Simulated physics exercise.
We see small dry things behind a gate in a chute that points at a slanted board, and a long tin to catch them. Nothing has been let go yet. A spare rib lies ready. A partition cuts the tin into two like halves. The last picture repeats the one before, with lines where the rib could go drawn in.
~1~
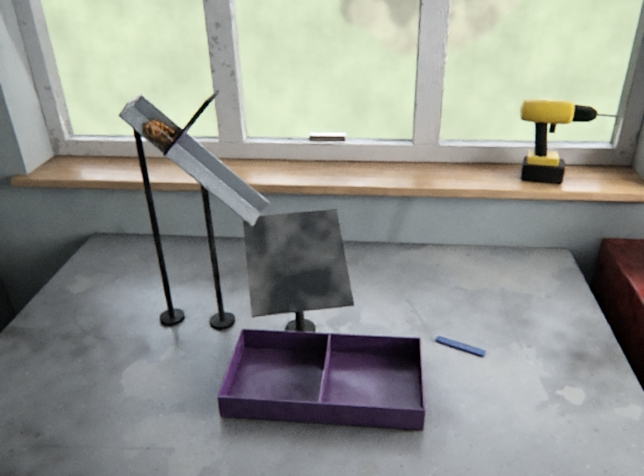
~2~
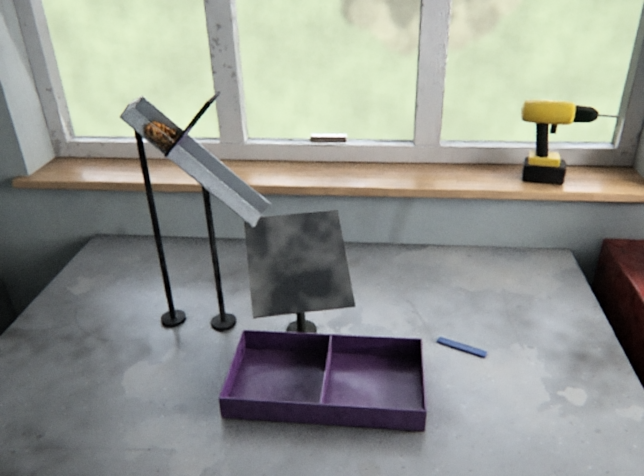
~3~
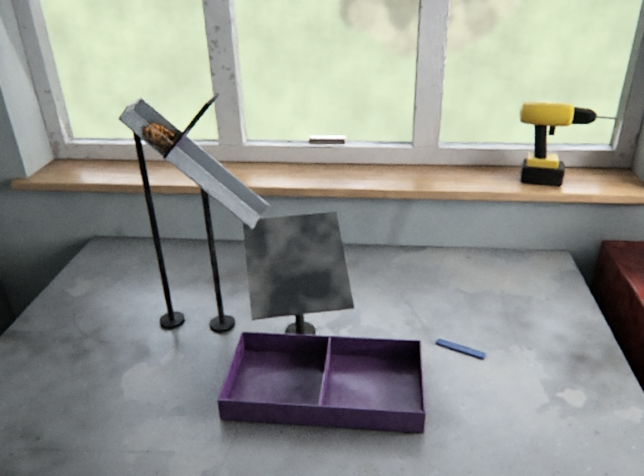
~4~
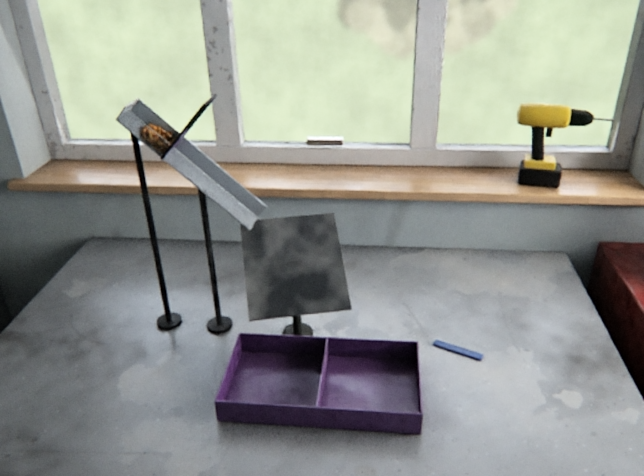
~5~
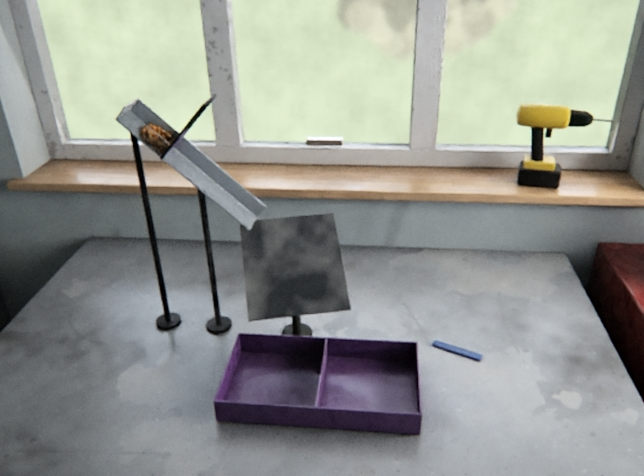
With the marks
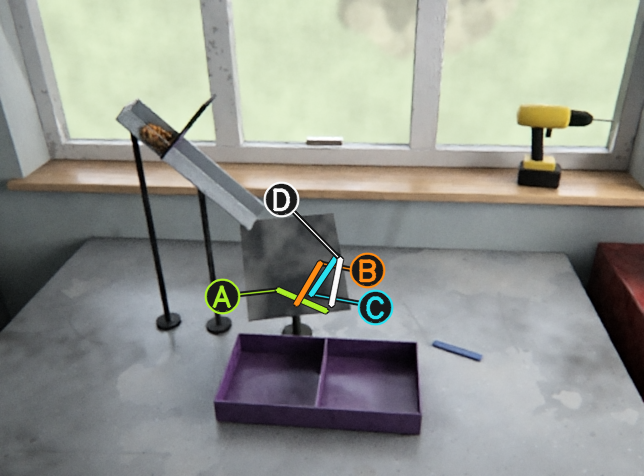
Small brown pieces resting behind a gate in a raised grey chute, barely moving, above a tilted board and divided purple tray.
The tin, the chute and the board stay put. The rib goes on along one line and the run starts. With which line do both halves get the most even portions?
It is D.
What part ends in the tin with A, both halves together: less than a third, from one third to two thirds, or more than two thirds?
More than two thirds.
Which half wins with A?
Right.
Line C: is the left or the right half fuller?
More lands on the left.
On the marked copy, line A from (278, 290) to (325, 310); line B from (320, 263) to (296, 303); line C from (337, 256) to (311, 294); line D from (340, 259) to (331, 304).
With A, of what is caught, none in the left half, all in the right.
With B, of what is caught, nearly all in the left half, a small part in the right.
With C, of what is caught, nearly all in the left half, a small part in the right.
With D, of what is caught, about half in the left half, about half in the right.
